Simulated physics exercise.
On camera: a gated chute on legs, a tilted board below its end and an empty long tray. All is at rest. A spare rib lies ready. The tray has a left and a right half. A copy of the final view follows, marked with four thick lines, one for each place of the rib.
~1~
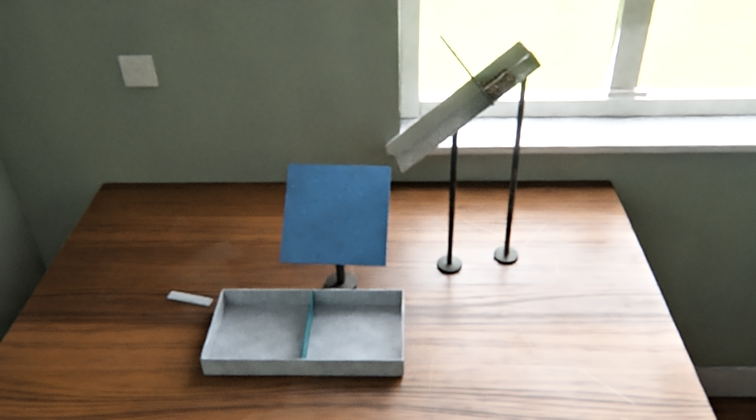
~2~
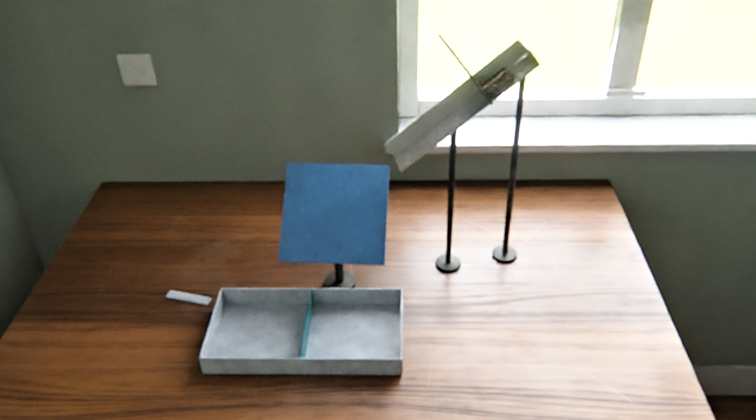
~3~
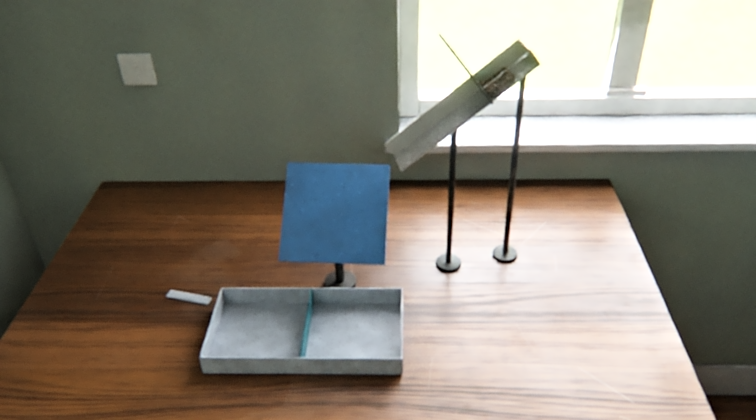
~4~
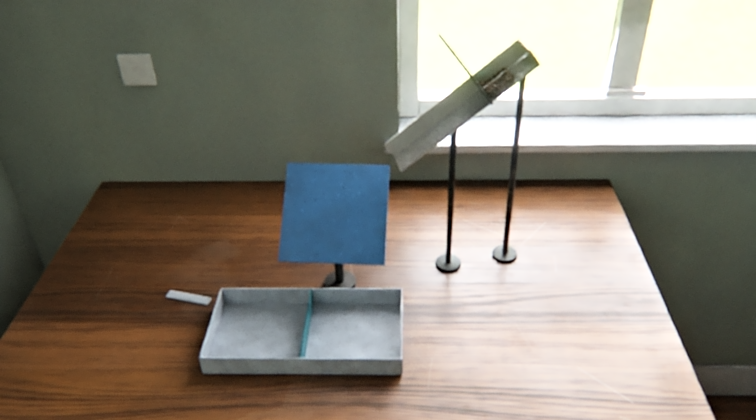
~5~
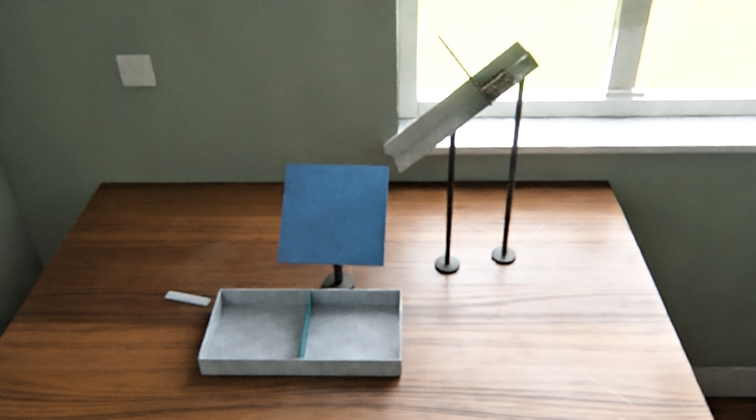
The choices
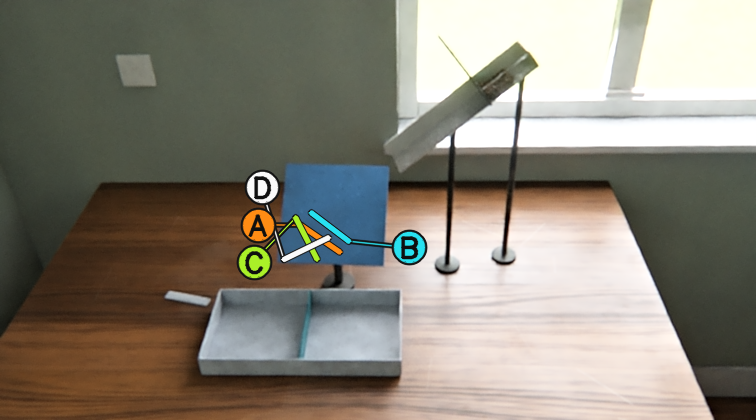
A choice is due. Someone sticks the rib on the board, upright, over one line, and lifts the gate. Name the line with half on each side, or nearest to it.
The answer is line D.
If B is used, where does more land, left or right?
The right half.
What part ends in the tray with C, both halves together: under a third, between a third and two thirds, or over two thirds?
It is over two thirds.
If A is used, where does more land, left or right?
The right half.
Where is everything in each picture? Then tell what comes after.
Load behind the gate near (495, 87), allspice berries; lip of the chute near (399, 165), sloping fairly steeply, in the first picture.
Middle of the board near (335, 212), tilted fairly steeply; middle of its low edge near (331, 263); of its high edge near (338, 164), in the second picture.
Front corners of the tray near (200, 357) and (402, 358); front end of its middle wall near (300, 358), in the third picture.
Middle of the load near (494, 85); lip near (398, 164), in the fourth picture.
Middle of the load near (493, 87); lip near (397, 165), in the fifth picture.
On the marked copy, line A from (300, 225) to (339, 251); line B from (311, 212) to (348, 241); line C from (295, 217) to (316, 259); line D from (328, 237) to (283, 259).
Choosing A, of what is caught, a small share in the left half, all but a few in the right.
Choosing B, of what is caught, a small share in the left half, all but a few in the right.
Choosing C, of what is caught, a small share in the left half, all but a few in the right.
Choosing D, of what is caught, close to two thirds in the left half, close to a third in the right.
